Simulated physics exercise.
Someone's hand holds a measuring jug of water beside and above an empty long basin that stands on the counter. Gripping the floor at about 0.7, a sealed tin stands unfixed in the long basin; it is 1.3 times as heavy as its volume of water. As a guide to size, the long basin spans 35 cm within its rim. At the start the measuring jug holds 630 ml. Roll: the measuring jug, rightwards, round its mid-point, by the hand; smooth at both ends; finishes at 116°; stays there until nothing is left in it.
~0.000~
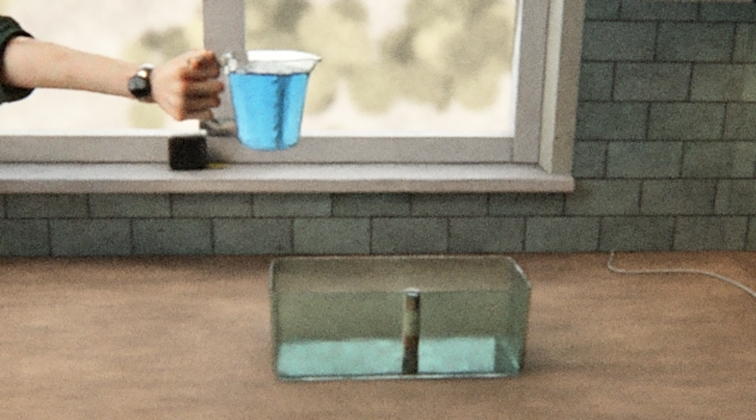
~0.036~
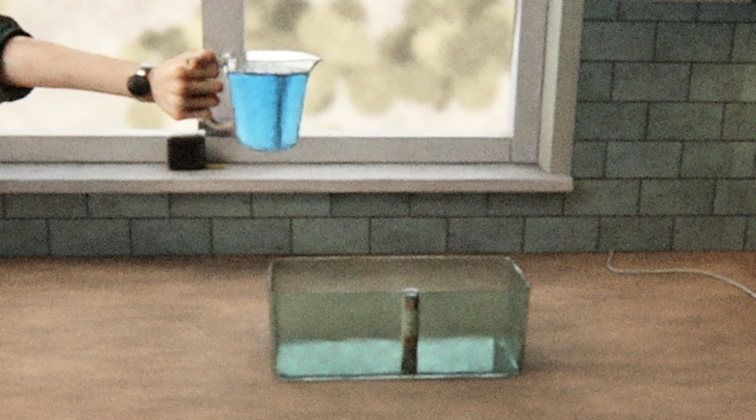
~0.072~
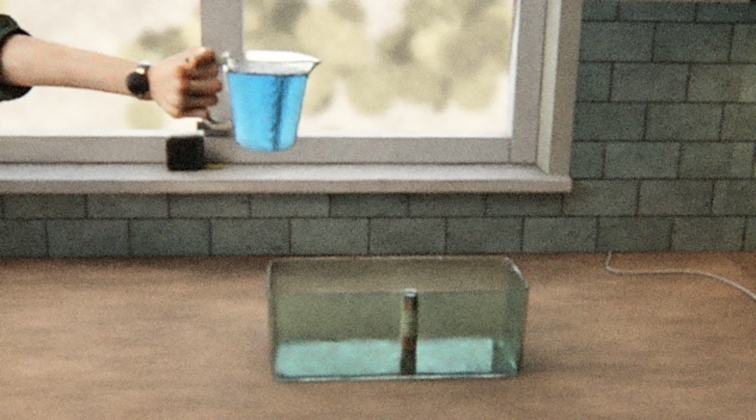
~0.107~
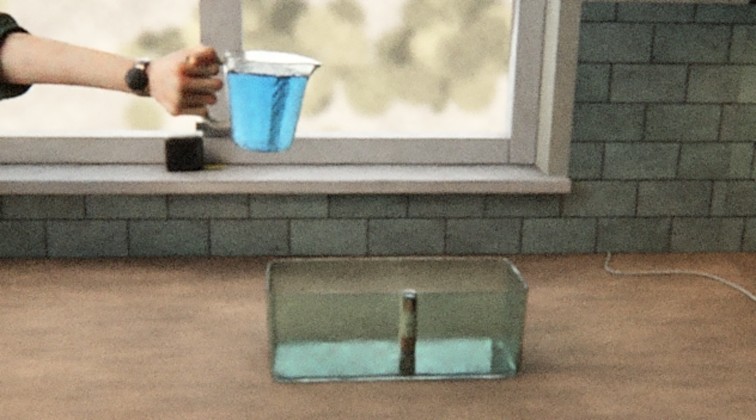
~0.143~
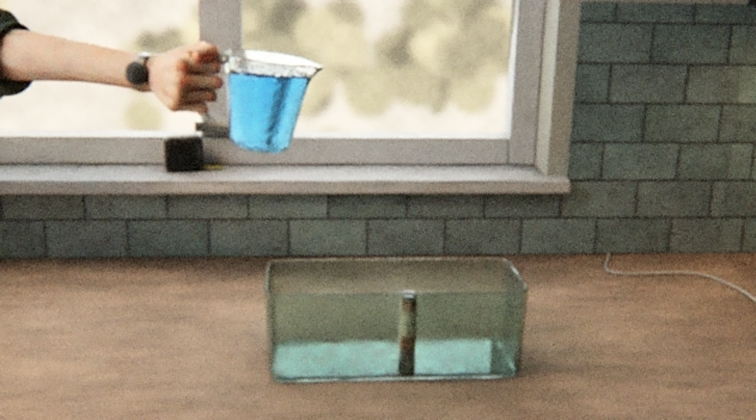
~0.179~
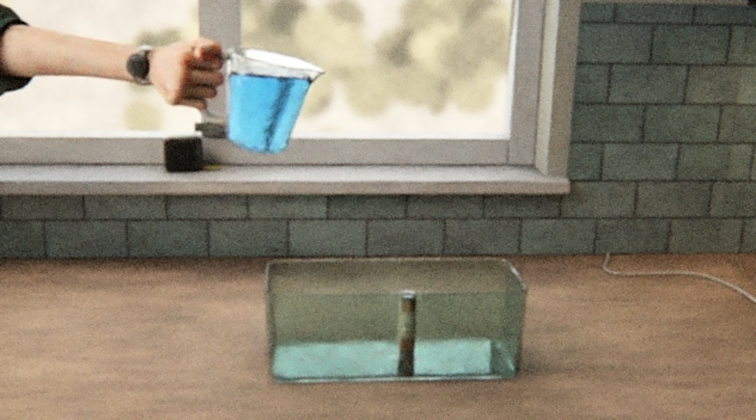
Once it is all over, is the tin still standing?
No. It's going to be knocked down.
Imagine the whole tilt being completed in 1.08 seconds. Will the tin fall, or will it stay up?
In that case the tin overturns.
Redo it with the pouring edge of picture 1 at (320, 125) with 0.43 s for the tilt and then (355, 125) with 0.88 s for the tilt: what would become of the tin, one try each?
First it stays on its base; then it tips over.
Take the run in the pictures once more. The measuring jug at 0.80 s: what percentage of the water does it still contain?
What remains is about 8 percent of it all.
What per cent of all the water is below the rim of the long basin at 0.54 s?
Near 2 in a hundred.
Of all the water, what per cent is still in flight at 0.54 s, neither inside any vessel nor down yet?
32 %.
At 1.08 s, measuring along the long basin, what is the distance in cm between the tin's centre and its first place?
Estimate: Around 9 cm.
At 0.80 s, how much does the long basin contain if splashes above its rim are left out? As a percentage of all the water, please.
I'd put it at roughly 62 per cent.
Then, 0.54 s in, the tilt is 78° and 66 per cent is still to pour; the tin stands where it began.
Then, 0.80 s in, the tilt is 114° and 8 per cent is still to pour; the tin leans 27°.
Then, 1.08 s in, the tilt is 116° and 0 per cent is still to pour; the tin lies on its side.
Then, 1.38 s in, the tilt is 116° and 0 per cent is still to pour; the tin lies on its side.
Finally, the tin lies on its side.
